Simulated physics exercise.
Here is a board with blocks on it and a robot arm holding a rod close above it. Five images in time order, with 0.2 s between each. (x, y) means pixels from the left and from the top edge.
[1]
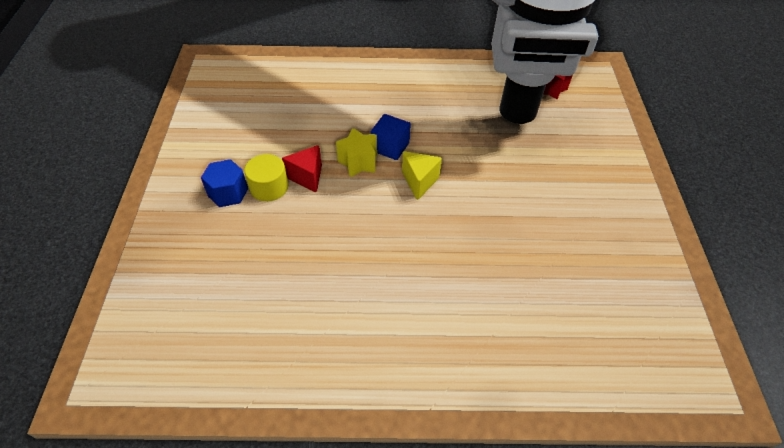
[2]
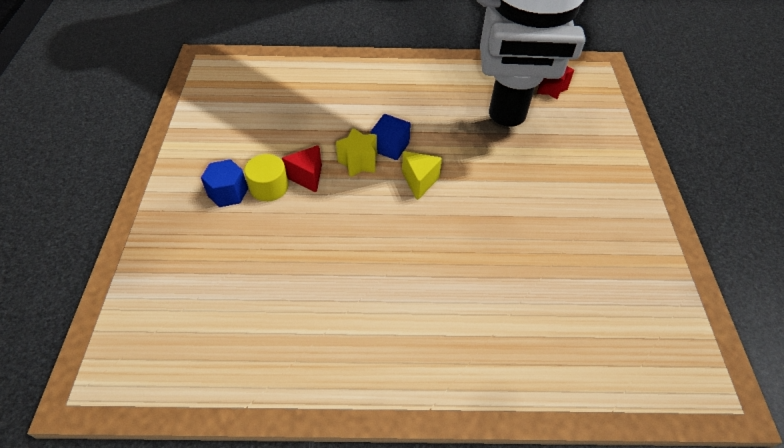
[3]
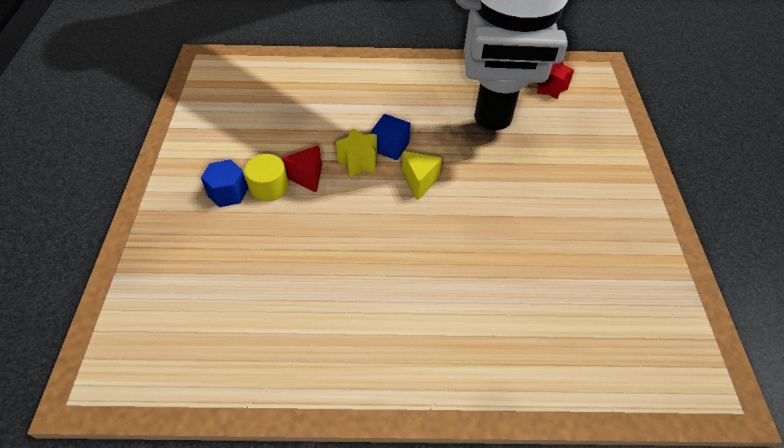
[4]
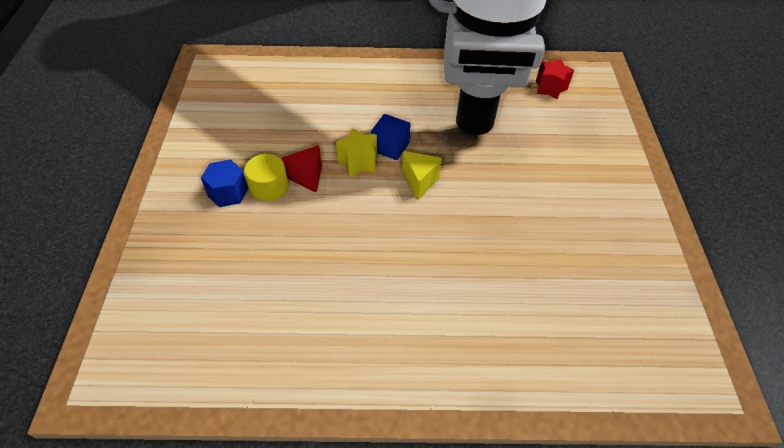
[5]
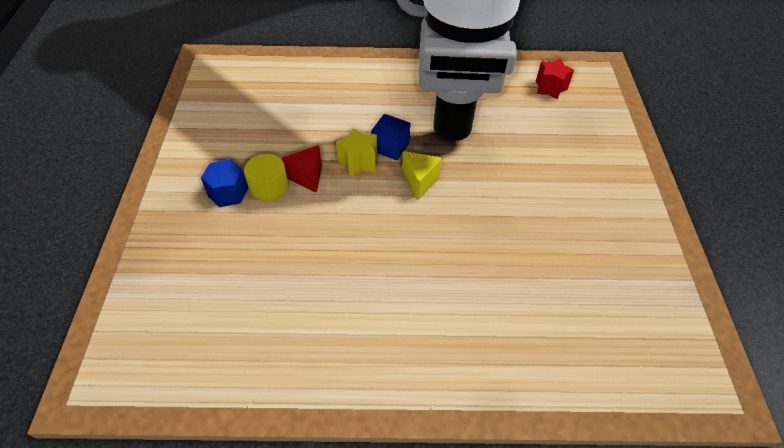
At first, a robot arm holds a black rod over the upper right of a wooden board, partly hiding a red block behind it. The arm moves left and slightly down, uncovering the red block, and nears the blue block and yellow triangle, while all the blocks stay still.
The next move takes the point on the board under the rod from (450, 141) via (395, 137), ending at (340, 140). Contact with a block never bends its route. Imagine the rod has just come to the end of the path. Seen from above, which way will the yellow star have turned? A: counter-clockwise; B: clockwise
A
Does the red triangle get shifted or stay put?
The block in question is displaced by the end.
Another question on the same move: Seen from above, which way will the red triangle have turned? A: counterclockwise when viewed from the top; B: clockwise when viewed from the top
My answer is option B.
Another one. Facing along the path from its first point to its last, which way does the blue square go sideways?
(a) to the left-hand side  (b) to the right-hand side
a - to the left-hand side.
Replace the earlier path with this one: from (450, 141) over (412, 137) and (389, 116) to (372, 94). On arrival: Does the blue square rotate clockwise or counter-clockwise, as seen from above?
It twists anticlockwise.
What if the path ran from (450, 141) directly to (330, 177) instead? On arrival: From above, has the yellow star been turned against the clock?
That would be a no.
The first path, step by step. One third of the way, rod (414, 125); yellow star (354, 145); blue square (377, 127).
Two thirds of the way, rod (376, 123); yellow star (339, 155), turned 25° anticlockwise; blue square (345, 131), turned 40° anticlockwise.
At the end, rod (339, 127); red triangle (299, 164), turned 20° clockwise; yellow star (338, 163), turned 65° anticlockwise; blue square (318, 142), turned 100° anticlockwise; yellow triangle in place.
